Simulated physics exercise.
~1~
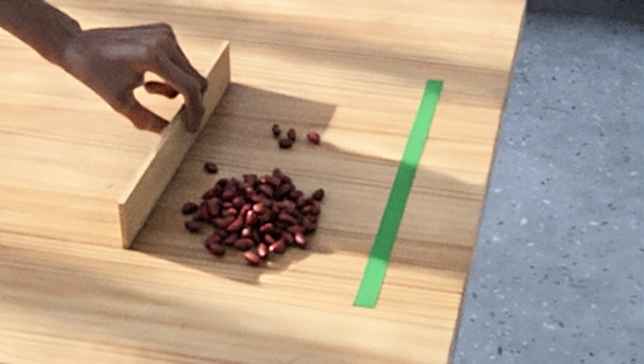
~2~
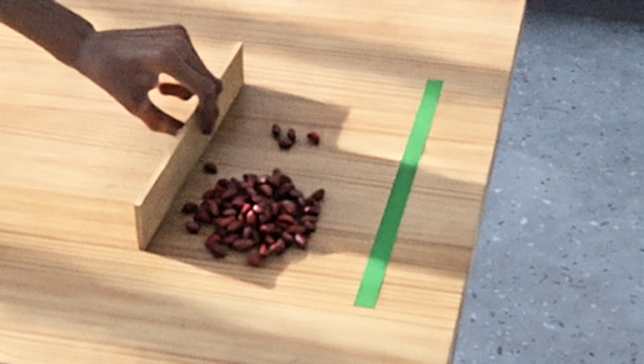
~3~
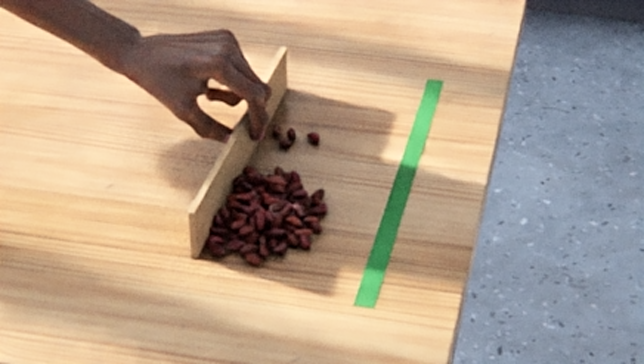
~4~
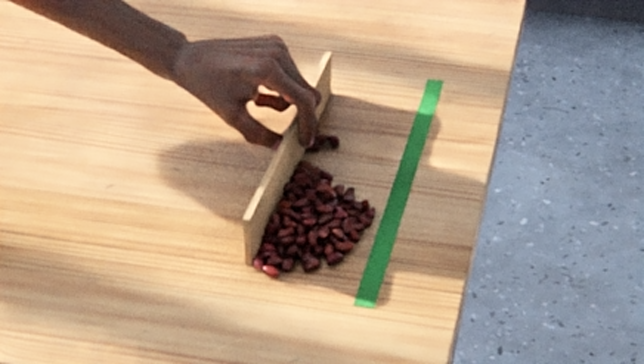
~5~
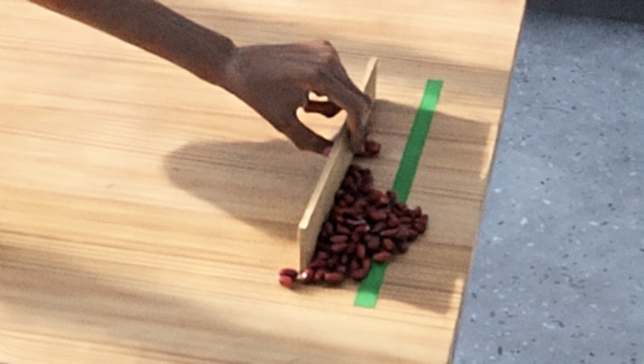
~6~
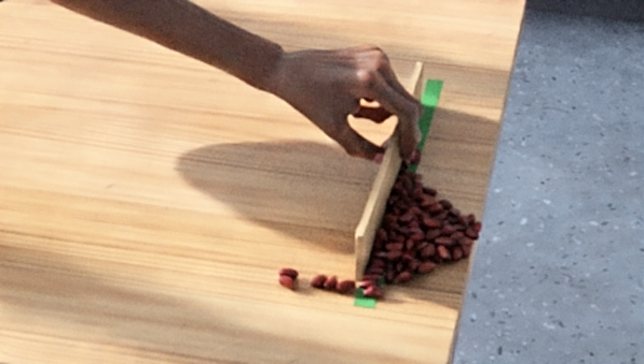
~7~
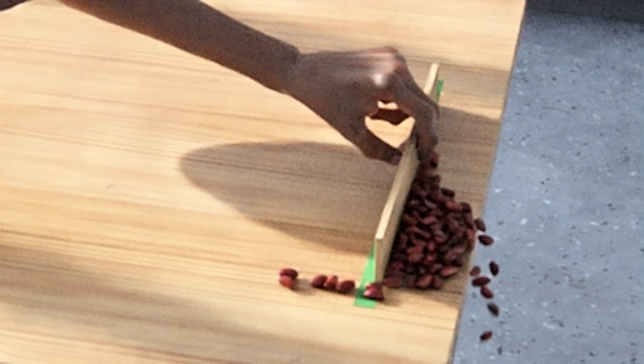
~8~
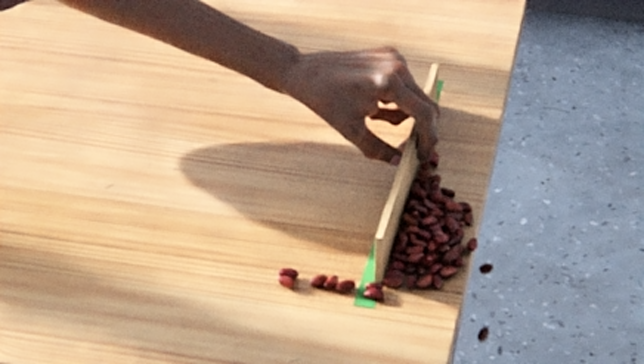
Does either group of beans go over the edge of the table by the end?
Yes, some of the beans from the nearer, bigger pile tumble over the edge. The small group farther back all stays on the table.
